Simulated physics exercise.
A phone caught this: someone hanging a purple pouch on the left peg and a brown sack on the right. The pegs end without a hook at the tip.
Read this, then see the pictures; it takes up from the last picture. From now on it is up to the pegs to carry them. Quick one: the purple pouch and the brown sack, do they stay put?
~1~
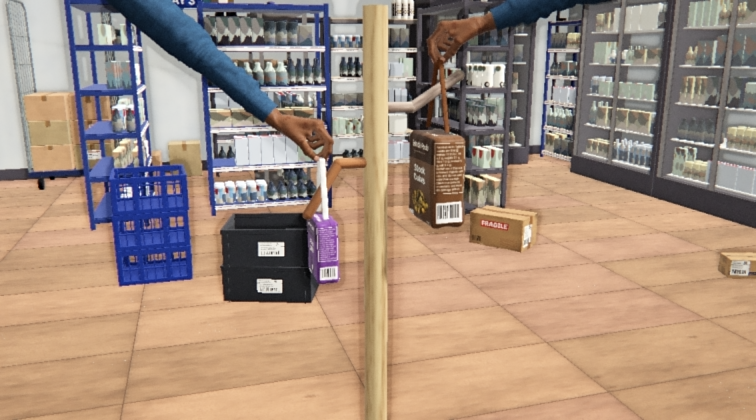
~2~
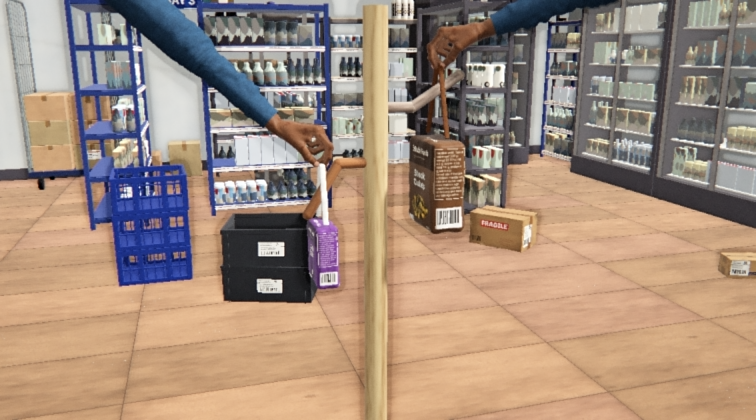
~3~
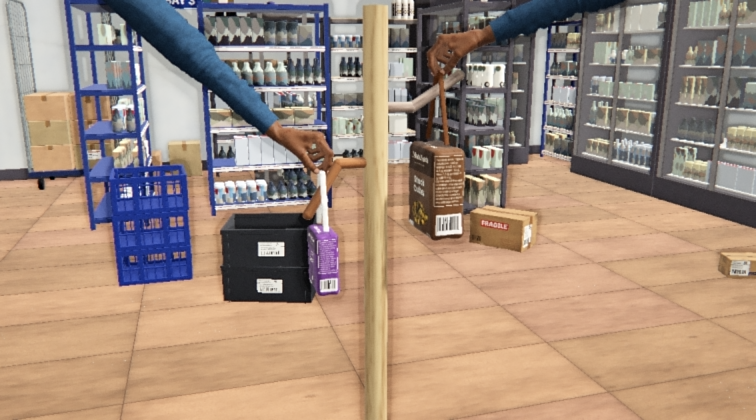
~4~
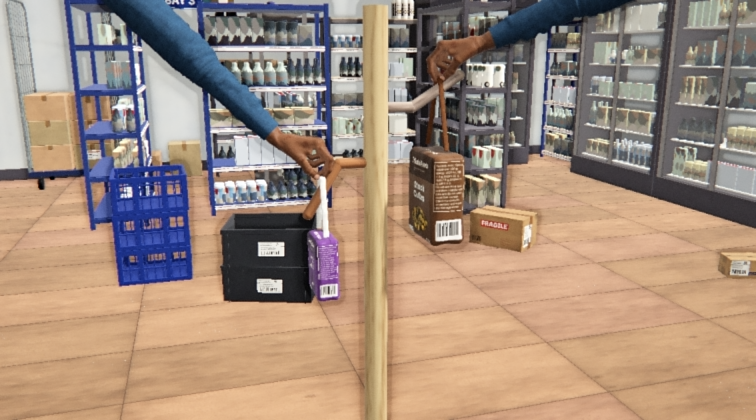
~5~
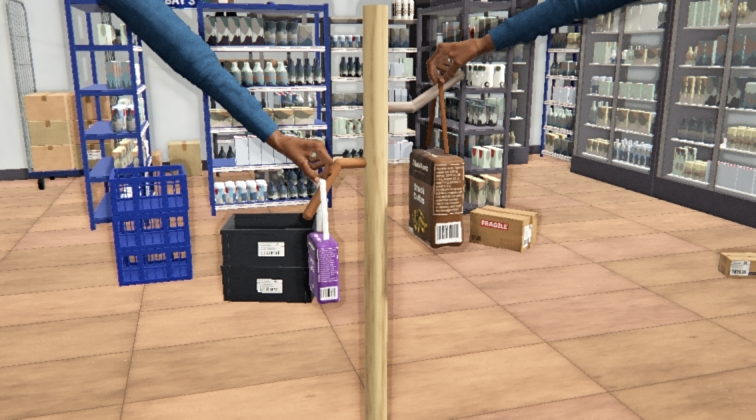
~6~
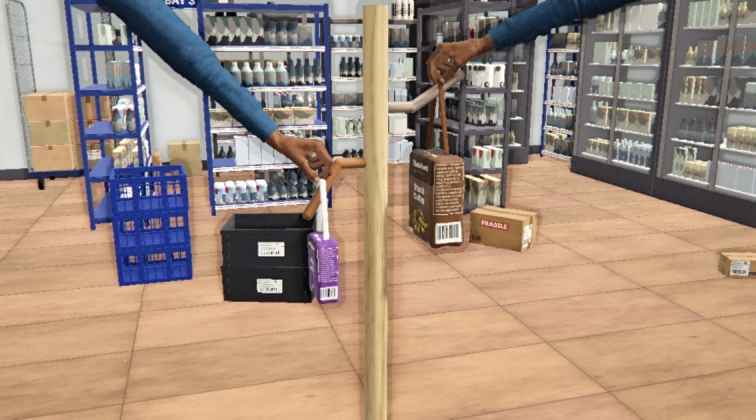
At the end, the purple pouch comes off; the brown sack remains hung.
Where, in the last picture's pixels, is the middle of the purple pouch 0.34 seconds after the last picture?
Position then: About (326, 397).
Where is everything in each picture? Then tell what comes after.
Purple pouch (323, 247); brown sack (436, 177); left peg tip (308, 215); right peg tip (459, 75), in the first frame.
Purple pouch (323, 252); brown sack (436, 182), in the second frame.
Purple pouch (323, 259); brown sack (436, 189), in the third frame.
Purple pouch (323, 264); brown sack (436, 194), in the fourth frame.
Purple pouch (324, 267); brown sack (436, 197), in the fifth frame.
Purple pouch (324, 267); brown sack (436, 197); left peg tip (308, 215), sloping steeply down; right peg tip (459, 75), pointing up, in the sixth frame.
Then, 0.34 s after the last picture, purple pouch falling near (326, 397); brown sack hanging near (432, 204).
Then, 0.60 s after the last picture, purple pouch on the floor; brown sack hanging near (420, 211).
At rest, purple pouch on the floor; brown sack hanging near (421, 215). The purple pouch comes down and the brown sack stays hanging.
